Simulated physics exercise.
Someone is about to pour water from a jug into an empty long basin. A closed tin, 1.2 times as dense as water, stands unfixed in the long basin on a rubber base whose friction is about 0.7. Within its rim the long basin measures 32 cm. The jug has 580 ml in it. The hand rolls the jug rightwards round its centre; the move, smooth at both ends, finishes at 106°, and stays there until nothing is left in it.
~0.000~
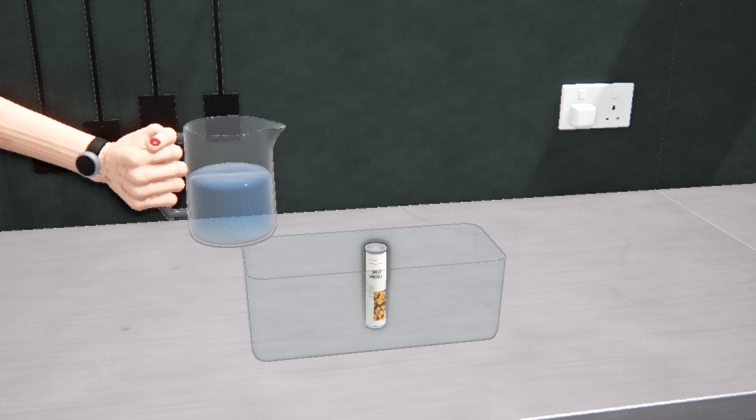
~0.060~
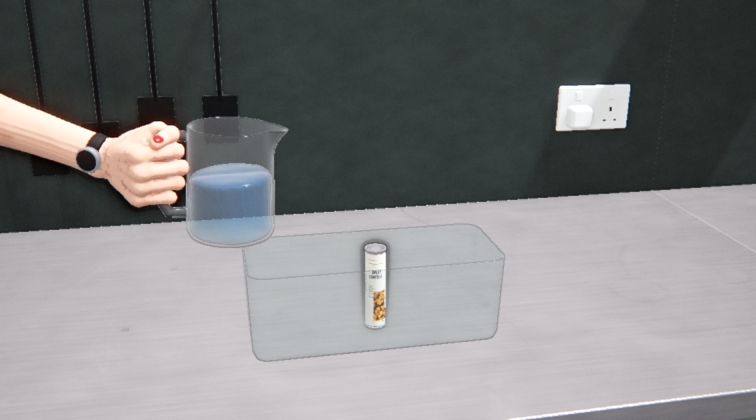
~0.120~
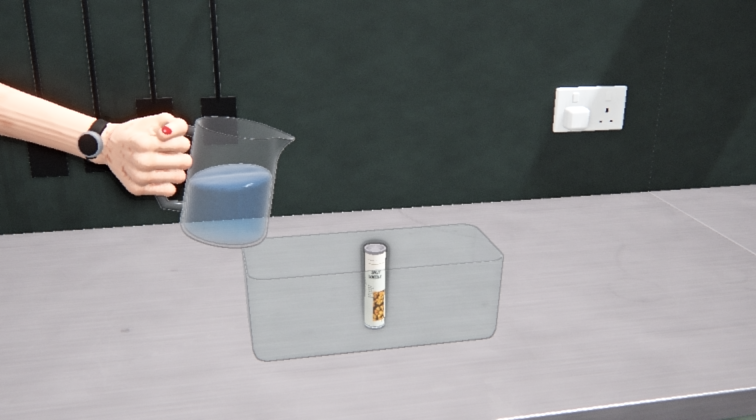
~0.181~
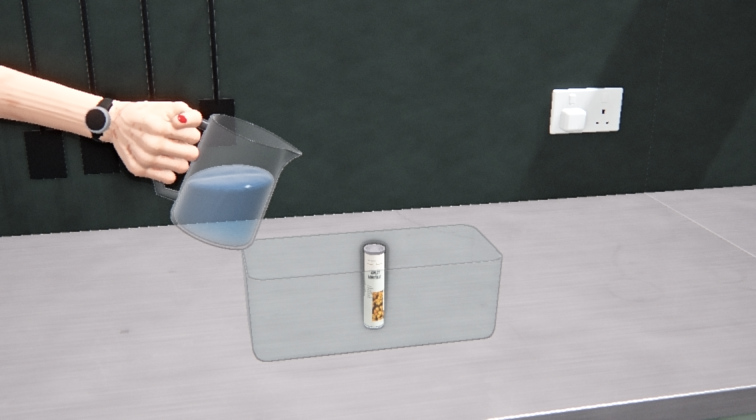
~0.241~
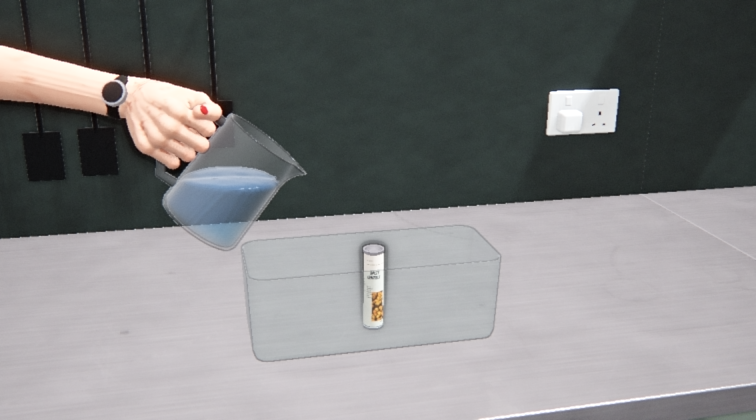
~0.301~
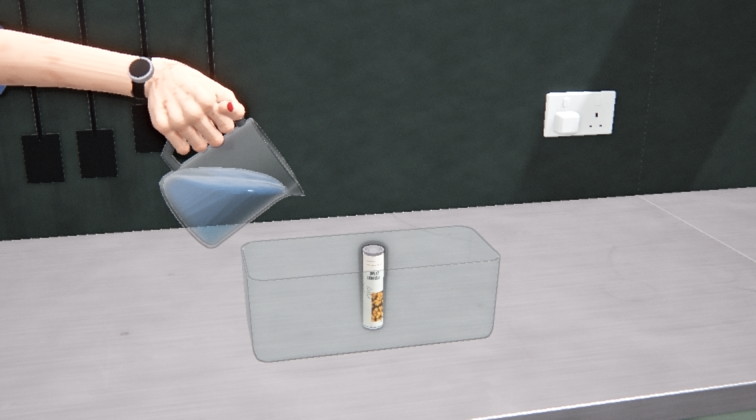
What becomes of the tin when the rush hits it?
It's still up.
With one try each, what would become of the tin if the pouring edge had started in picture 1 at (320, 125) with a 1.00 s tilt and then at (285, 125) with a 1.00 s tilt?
In the first try it comes down; in the second it remains standing.
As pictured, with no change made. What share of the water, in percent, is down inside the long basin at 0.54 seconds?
Roughly 18 percent of it.
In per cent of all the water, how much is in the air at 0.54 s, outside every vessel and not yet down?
18 %.
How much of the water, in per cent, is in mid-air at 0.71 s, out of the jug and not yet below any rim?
Roughly 10 per cent.
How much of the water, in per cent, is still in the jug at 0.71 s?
Some 22 per cent.
After 0.54 s the tilt is 104° and 64 per cent is still to pour; the tin stands where it began.
After 0.71 s the tilt is 106° and 22 per cent is still to pour; the tin stands where it began.
After 0.88 s the tilt is 106° and 6 per cent is still to pour; the tin stands where it began.
After 1.08 s the tilt is 106° and 1 per cent is still to pour; the tin stands where it began.
In the end the tin stands where it began.
